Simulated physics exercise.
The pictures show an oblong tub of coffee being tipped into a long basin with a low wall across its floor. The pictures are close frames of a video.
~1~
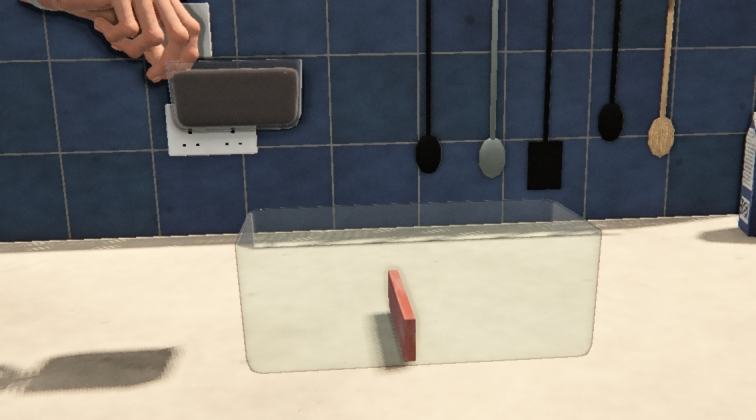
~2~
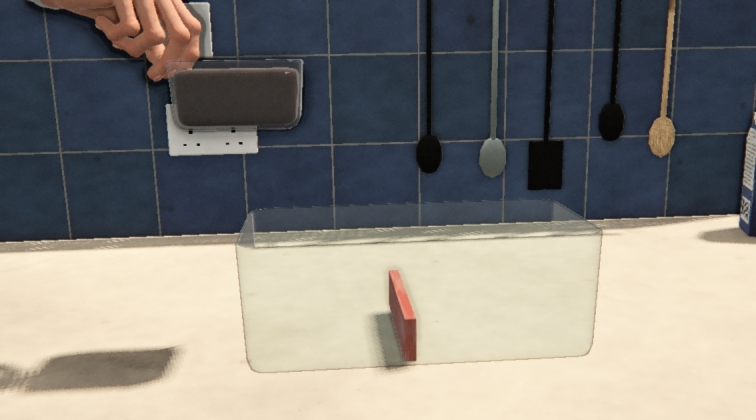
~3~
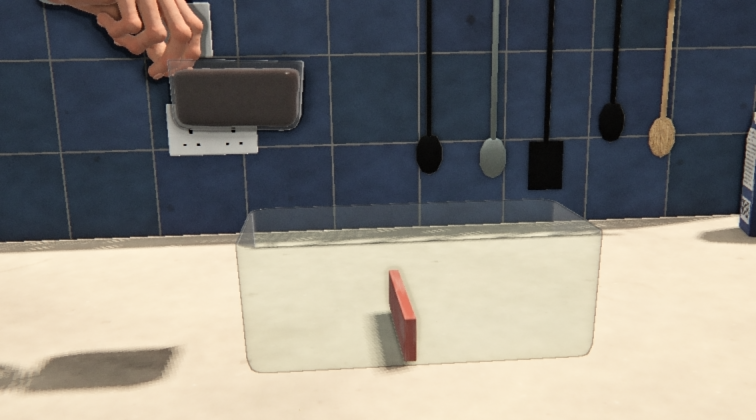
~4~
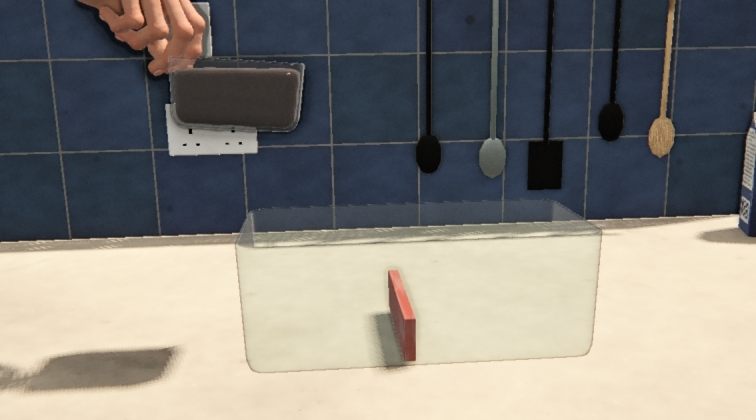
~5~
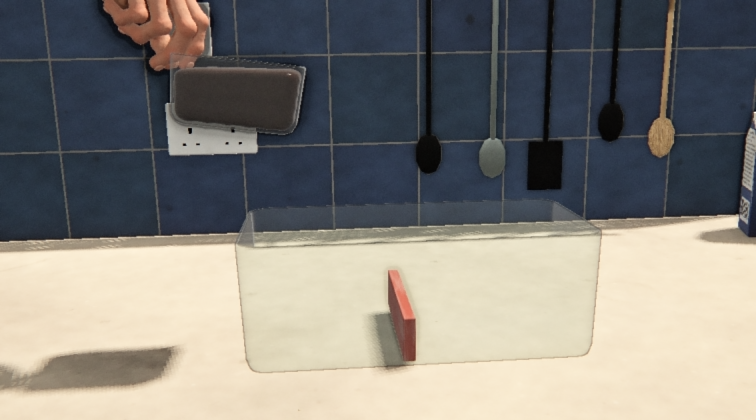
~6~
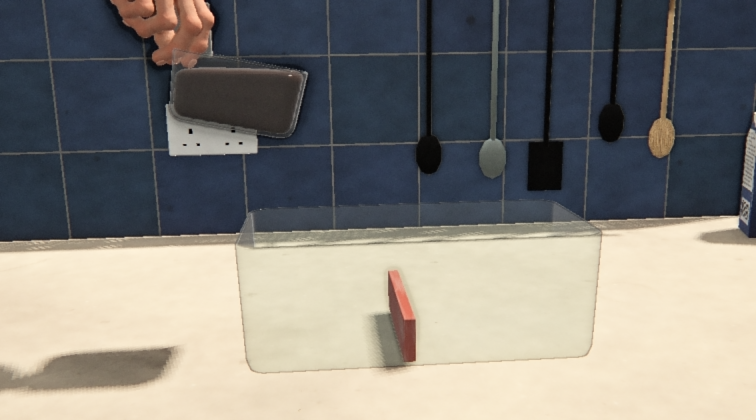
In this clip, a hand at the upper left holds a dark-filled, clear oblong tub above a counter and gradually tilts its right end downward, while a long transparent basin with a low red wall inside stays still.
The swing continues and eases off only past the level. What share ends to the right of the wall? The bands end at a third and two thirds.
It comes to under a third.
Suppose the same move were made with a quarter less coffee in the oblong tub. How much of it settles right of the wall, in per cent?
Some 5 per cent.
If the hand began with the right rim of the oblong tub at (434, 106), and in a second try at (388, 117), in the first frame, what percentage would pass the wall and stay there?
First some 100, then 85 per cent.
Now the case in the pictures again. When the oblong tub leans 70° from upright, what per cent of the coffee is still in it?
Near 40 %.
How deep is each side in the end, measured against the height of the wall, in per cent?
Left: 40 %. Right: 0 %.
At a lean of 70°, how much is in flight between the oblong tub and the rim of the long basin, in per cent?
Near 40 %.
A moment on, the oblong tub is tipped part way and 42 per cent is still to pour, 19 is left of the wall and 0 right of it.
Next, the oblong tub is tipped right over and 6 per cent is still to pour, 78 is left of the wall and 9 right of it.
Then the oblong tub is tipped right over and 0 per cent is still to pour, 88 is left of the wall and 11 right of it.
Later the oblong tub is tipped right over and 0 per cent is still to pour, 89 is left of the wall and 11 right of it.
Finally, 89 per cent lies left of the wall, 11 right of it and 1 outside.
